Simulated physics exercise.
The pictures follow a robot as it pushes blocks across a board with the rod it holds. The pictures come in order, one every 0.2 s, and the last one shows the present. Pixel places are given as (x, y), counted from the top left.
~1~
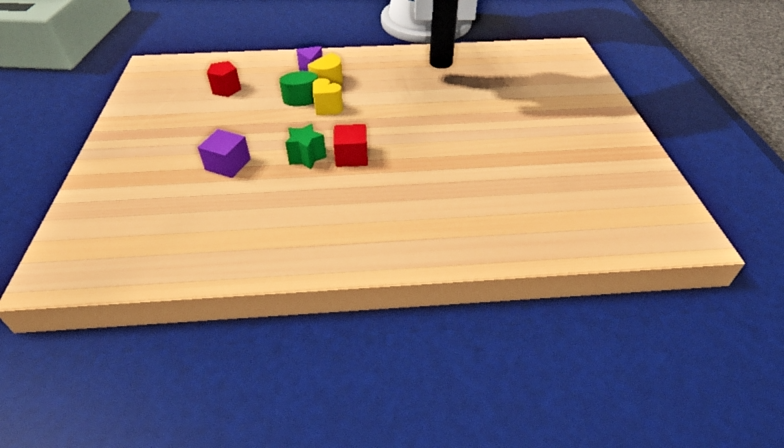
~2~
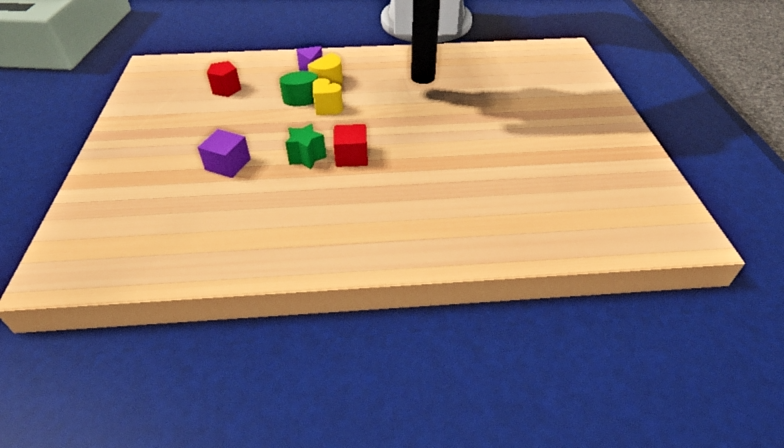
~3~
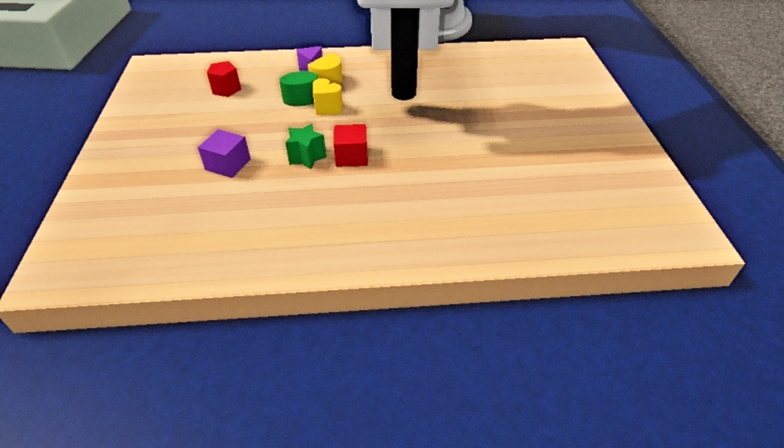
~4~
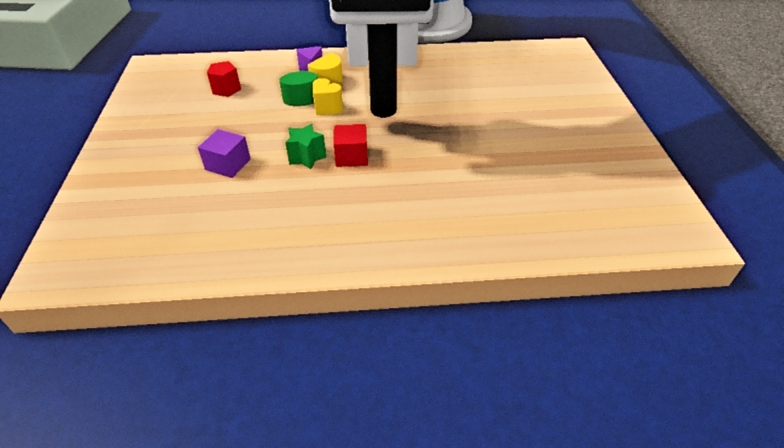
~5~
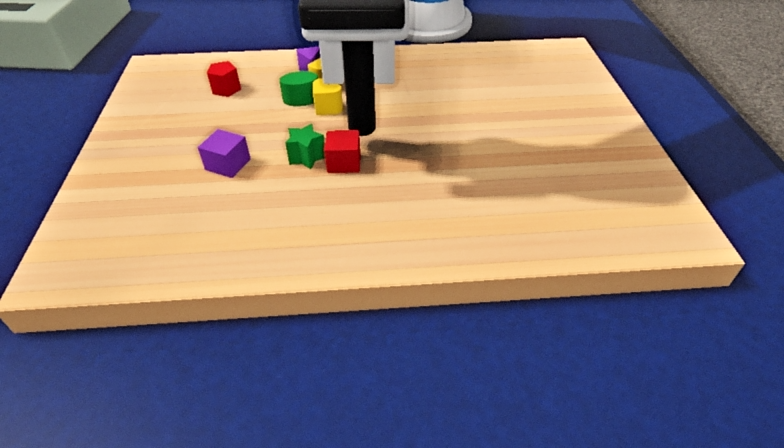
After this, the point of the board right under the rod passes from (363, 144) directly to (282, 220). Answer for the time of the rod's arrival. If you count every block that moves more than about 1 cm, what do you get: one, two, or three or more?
The answer will be one.
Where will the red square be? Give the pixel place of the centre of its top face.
It sits at (247, 215).
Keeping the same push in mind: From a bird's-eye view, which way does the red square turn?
Its spin: Clockwise.
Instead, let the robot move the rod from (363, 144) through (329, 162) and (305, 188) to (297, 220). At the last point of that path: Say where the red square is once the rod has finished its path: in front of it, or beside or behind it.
At the end of the path, the rod is still pushing the red square ahead of it.
The first path, step by step. One third of the way, rod (336, 151); red square (317, 162), turned 20° clockwise.
Two thirds of the way, rod (308, 176); red square (284, 187), turned 35° clockwise.
At the end, rod (278, 204); green star still; red square (247, 215), turned 45° clockwise.
